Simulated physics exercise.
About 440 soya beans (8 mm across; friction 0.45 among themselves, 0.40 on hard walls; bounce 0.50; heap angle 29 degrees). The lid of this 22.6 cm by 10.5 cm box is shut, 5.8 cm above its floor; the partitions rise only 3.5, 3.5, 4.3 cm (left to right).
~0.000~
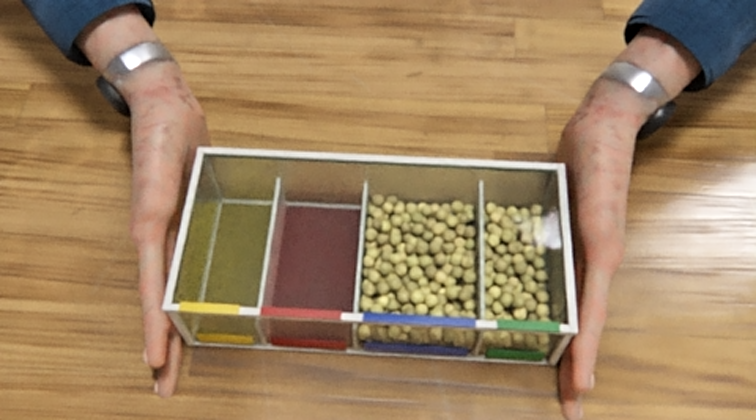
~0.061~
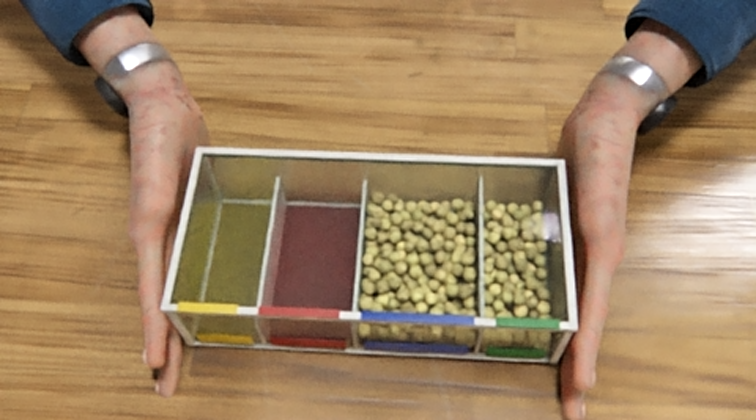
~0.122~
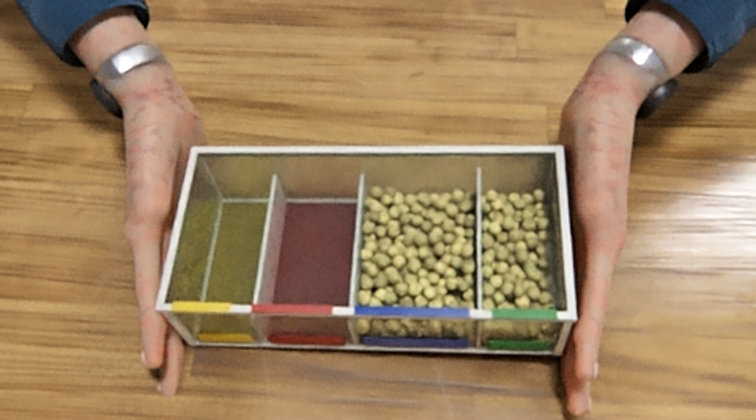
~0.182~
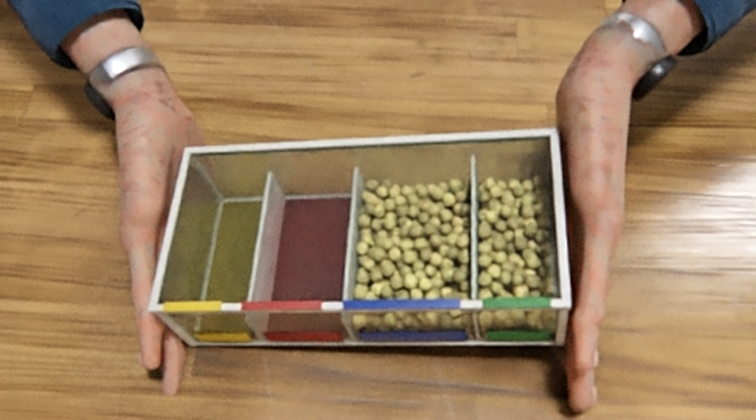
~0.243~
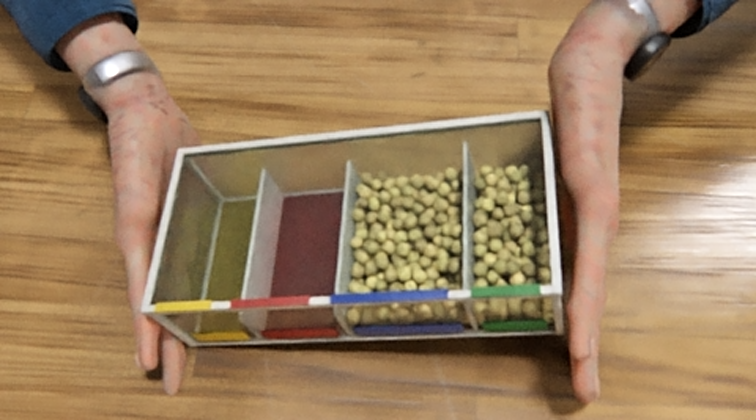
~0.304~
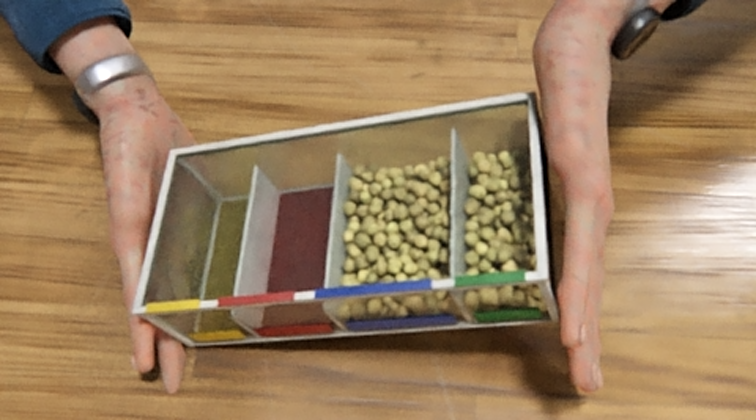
Two hands raise the right end of a closed, divided box holding soya beans.
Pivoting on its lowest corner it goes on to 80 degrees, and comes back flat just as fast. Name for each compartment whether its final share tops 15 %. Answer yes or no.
Red: No, blue: Yes, green: Yes, yellow: Yes.
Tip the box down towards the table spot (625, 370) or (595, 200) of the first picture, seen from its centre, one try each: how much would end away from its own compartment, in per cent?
About 10 and 10 per cent.
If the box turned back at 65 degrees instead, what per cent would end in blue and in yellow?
Blue 55, yellow 5.
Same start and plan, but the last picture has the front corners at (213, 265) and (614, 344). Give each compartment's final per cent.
Red 0, blue 55, green 45, yellow 0.
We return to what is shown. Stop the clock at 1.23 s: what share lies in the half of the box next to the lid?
About 30 per cent.
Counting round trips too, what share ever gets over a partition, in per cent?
Roughly 35 per cent.
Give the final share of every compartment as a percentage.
Red 5, blue 35, green 30, yellow 25.
Then, at 1.23 s, tilt 79 degrees; red 5 %, blue 50 %, green 35 %, yellow 10 %.
After 1.85 s, tilt 34 degrees; red 5 %, blue 35 %, green 30 %, yellow 25 %.
Then, at 2.51 s, tilt 0 degrees; red 5 %, blue 35 %, green 30 %, yellow 25 %.
At rest (3.1 s), red 5 %, blue 35 %, green 30 %, yellow 25 %.
